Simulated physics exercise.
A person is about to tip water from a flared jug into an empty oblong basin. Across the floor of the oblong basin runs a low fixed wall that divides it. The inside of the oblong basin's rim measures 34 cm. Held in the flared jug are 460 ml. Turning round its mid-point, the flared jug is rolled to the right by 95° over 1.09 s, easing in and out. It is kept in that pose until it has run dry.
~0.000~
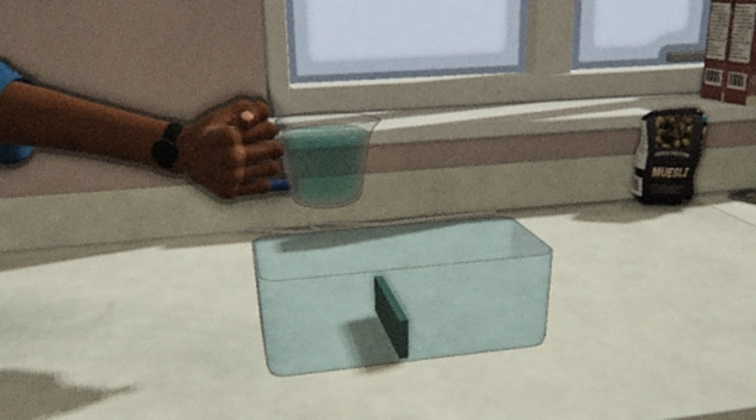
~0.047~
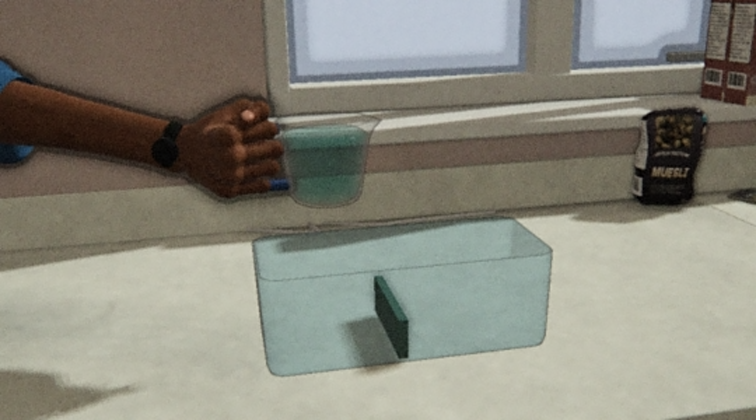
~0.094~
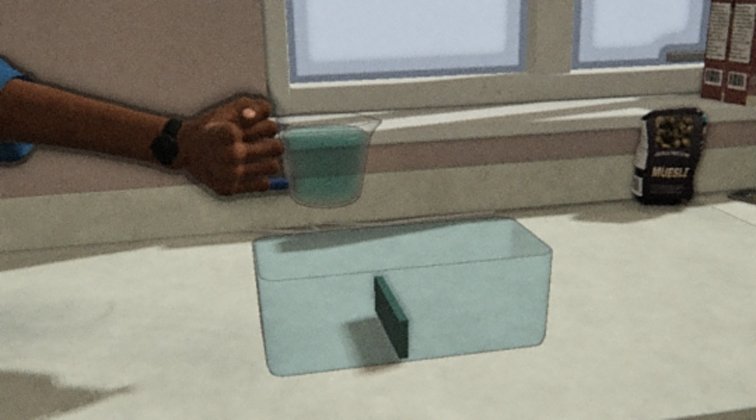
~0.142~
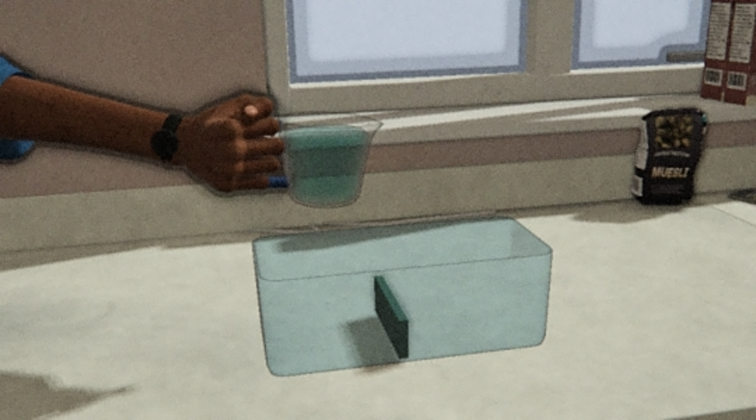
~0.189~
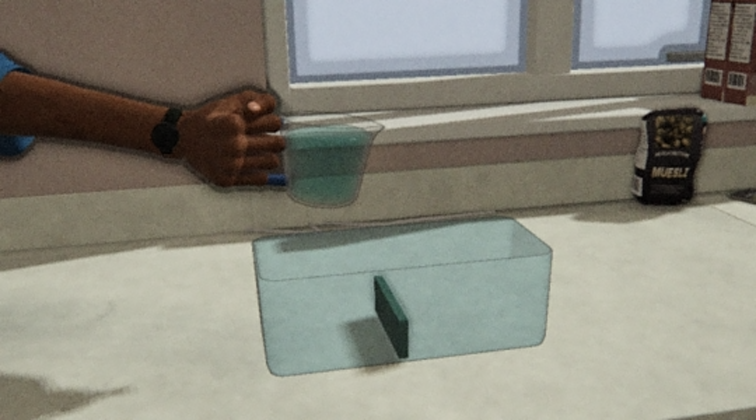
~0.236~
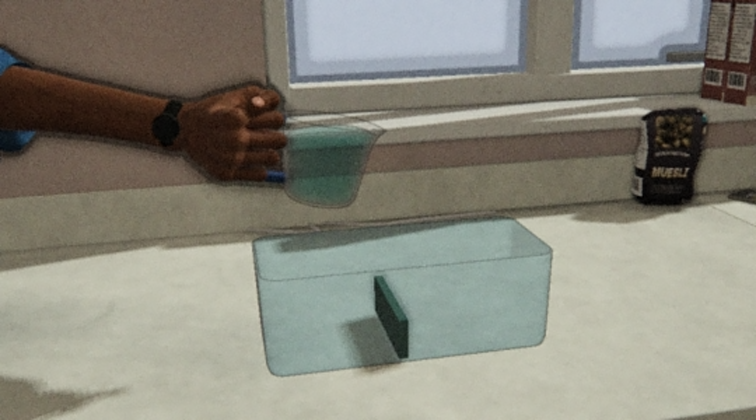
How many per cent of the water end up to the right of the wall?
About 96 per cent.
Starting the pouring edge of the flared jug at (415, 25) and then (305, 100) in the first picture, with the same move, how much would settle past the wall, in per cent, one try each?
Around 95 per cent first, around 5 per cent next.
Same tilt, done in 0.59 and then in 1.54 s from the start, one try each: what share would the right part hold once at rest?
The first try gives 95 percent and the second 95 percent.
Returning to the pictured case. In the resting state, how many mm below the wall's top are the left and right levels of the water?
Left 48 mm, right 30 mm.
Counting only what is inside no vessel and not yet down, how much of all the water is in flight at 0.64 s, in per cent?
Near 20 per cent at that time.
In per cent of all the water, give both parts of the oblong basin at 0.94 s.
About 1 % left, 66 % right.
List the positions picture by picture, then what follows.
The first picture shows tilt 0°; pouring edge (381, 118); surface from (280, 134) to (367, 130); the oblong basin's rim runs from (256, 260) to (532, 235); the wall's top is at (390, 298).
The second picture shows tilt 0°; pouring edge (381, 119); surface from (280, 134) to (367, 130).
The third picture shows tilt 2°; pouring edge (382, 120); surface from (281, 134) to (368, 130).
The fourth picture shows tilt 4°; pouring edge (383, 122); surface from (282, 133) to (369, 130).
The fifth picture shows tilt 7°; pouring edge (385, 125); surface from (283, 134) to (371, 130).
The sixth picture shows tilt 11°; pouring edge (387, 129); surface from (285, 134) to (374, 131).
After 0.64 s the tilt is 61° and 72 per cent is still to pour, 0 is left of the wall and 9 right of it.
After 0.94 s the tilt is 91° and 19 per cent is still to pour, 1 is left of the wall and 66 right of it.
After 1.25 s the tilt is 95° and 1 per cent is still to pour, 2 is left of the wall and 95 right of it.
After 1.59 s the tilt is 95° and 0 per cent is still to pour, 3 is left of the wall and 96 right of it.
In the end 3 per cent lies left of the wall, 96 right of it and 1 outside.
